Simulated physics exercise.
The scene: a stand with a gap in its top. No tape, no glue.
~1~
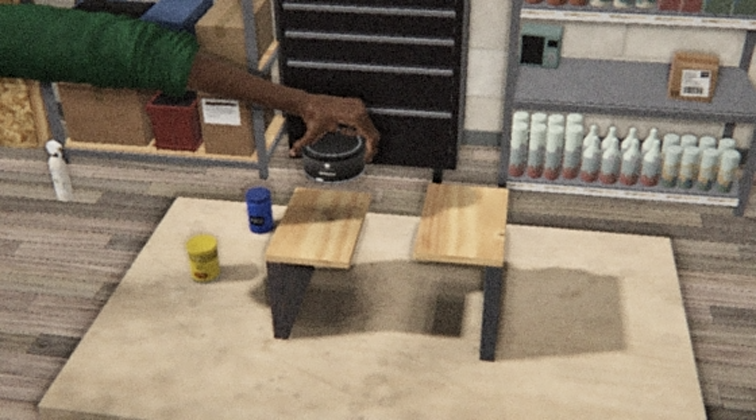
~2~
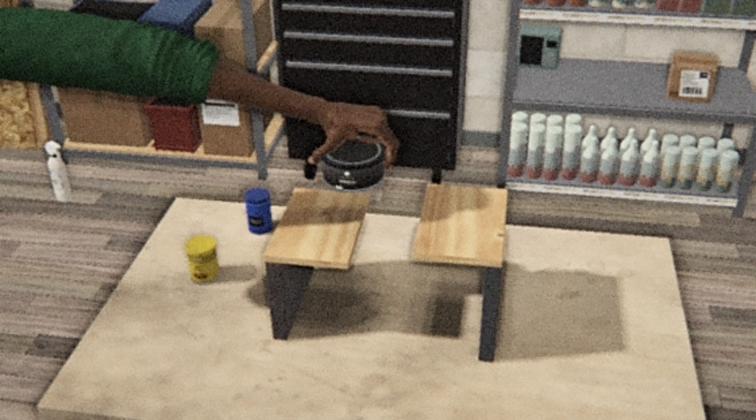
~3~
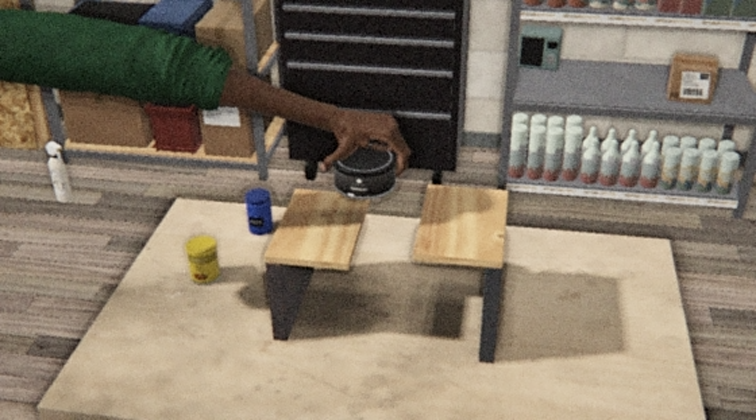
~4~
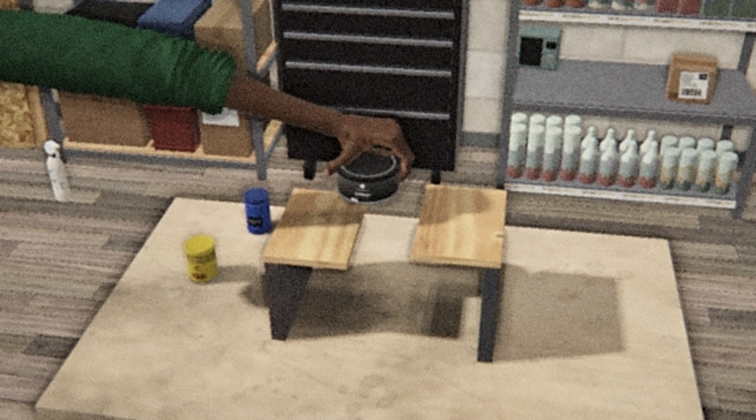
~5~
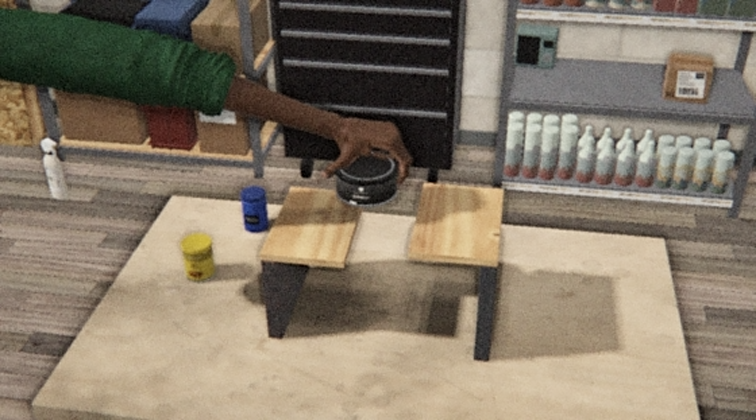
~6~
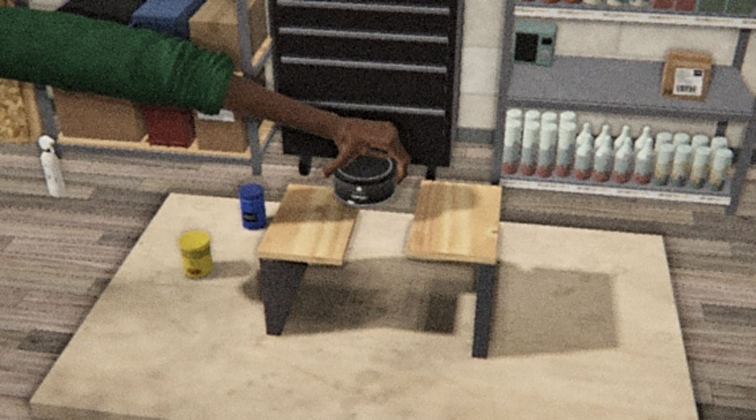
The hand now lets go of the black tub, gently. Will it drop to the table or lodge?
It goes down the gap.
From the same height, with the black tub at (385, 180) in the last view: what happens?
Then it reaches the table.
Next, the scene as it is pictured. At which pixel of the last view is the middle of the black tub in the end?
Near (403, 287).
Then, 0.30 s after the last picture, black tub tipped 51° from how it was near (381, 224).
Then, 0.40 s after the last picture, black tub on its side near (400, 275).
Then, 0.50 s after the last picture, black tub on its side near (394, 285).
At rest, tipped over on the stand or table, black tub; the other 2 in place. Seen from the same camera at the end, black tub near (403, 287). The tub reaches the table.
